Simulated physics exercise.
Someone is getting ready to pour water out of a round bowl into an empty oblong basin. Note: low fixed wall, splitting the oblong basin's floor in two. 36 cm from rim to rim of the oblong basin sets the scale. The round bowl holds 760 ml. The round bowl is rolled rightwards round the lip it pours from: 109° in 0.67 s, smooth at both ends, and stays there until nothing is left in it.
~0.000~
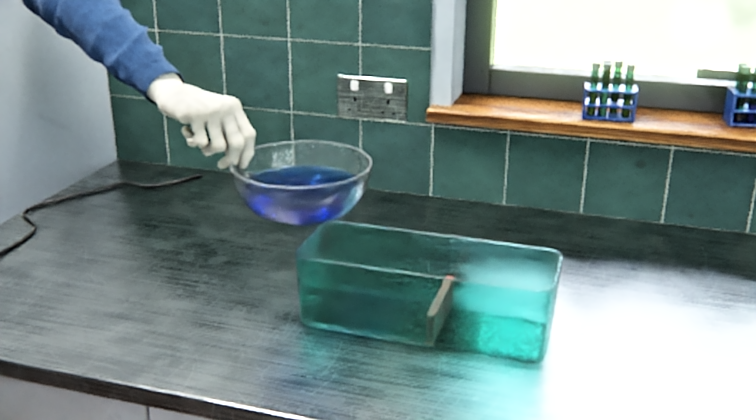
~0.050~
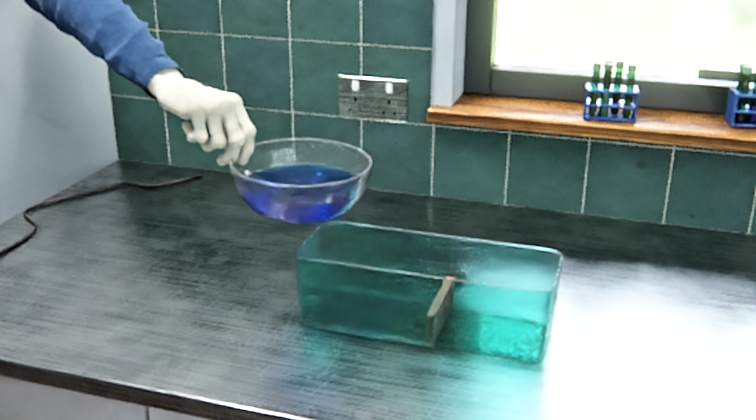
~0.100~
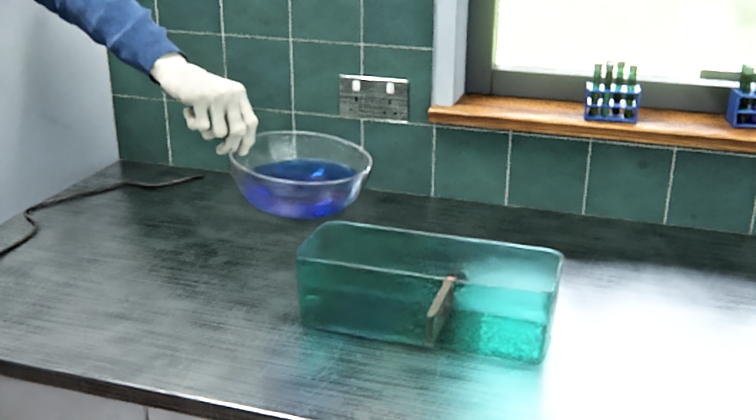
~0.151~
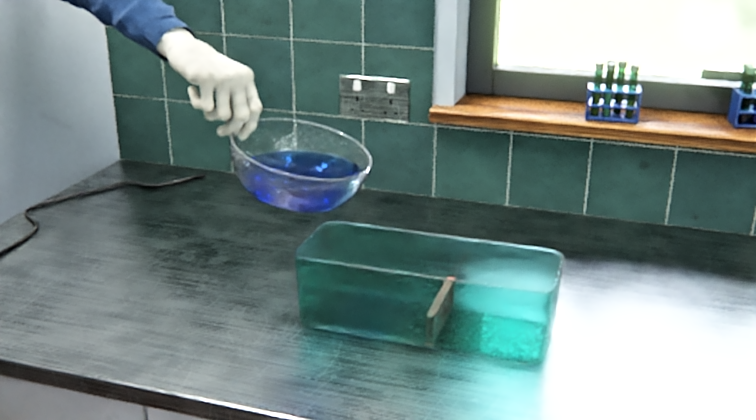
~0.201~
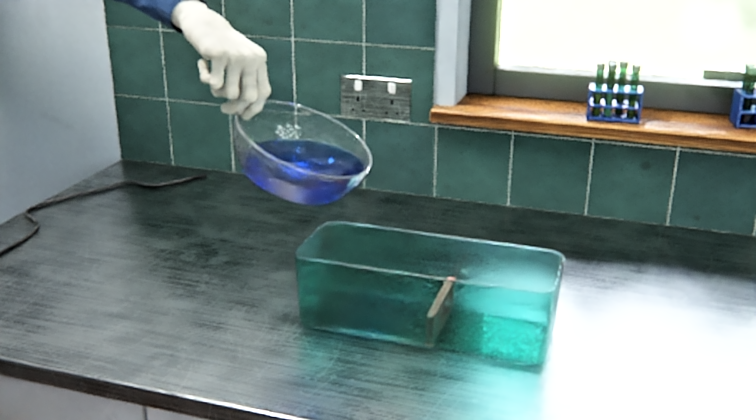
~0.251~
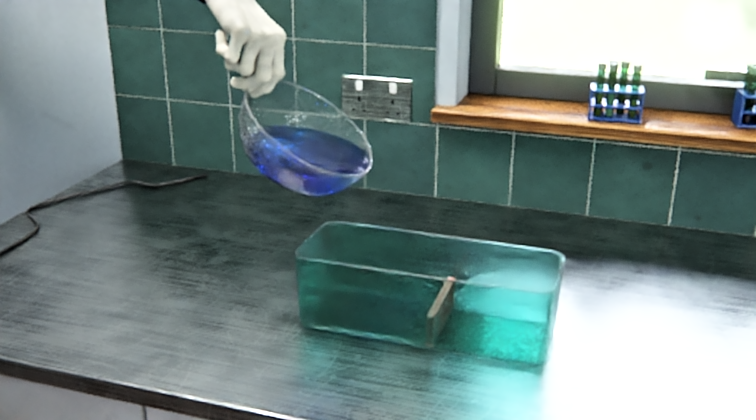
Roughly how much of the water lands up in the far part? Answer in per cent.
Around 55 %.
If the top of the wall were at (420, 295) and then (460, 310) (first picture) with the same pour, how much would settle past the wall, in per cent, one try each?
Result: 70 per cent, then 35 per cent.
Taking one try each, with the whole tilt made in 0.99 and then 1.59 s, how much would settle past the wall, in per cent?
Try 1: 50 %; try 2: 35 %.
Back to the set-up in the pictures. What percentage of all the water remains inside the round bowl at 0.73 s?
Near 0 in a hundred.
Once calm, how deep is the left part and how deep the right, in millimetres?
I'd expect close to 12 mm on the left and close to 22 mm on the right.
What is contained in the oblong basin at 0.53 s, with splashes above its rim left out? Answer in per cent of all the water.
About 10 per cent.
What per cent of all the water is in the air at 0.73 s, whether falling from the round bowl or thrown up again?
In-air share: About 5 %.
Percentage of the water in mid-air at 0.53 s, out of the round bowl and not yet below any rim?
At that moment, about 70 percent.
Then, 0.53 s in, the tilt is 97° and 19 per cent is still to pour, 11 is left of the wall and 0 right of it.
Then, 0.73 s in, the tilt is 109° and 0 per cent is still to pour, 22 is left of the wall and 72 right of it.
Then, 0.94 s in, the tilt is 109° and 0 per cent is still to pour, 26 is left of the wall and 44 right of it.
Then, 1.17 s in, the tilt is 109° and 0 per cent is still to pour, 37 is left of the wall and 57 right of it.
Finally, 39 per cent lies left of the wall, 55 right of it and 6 outside.
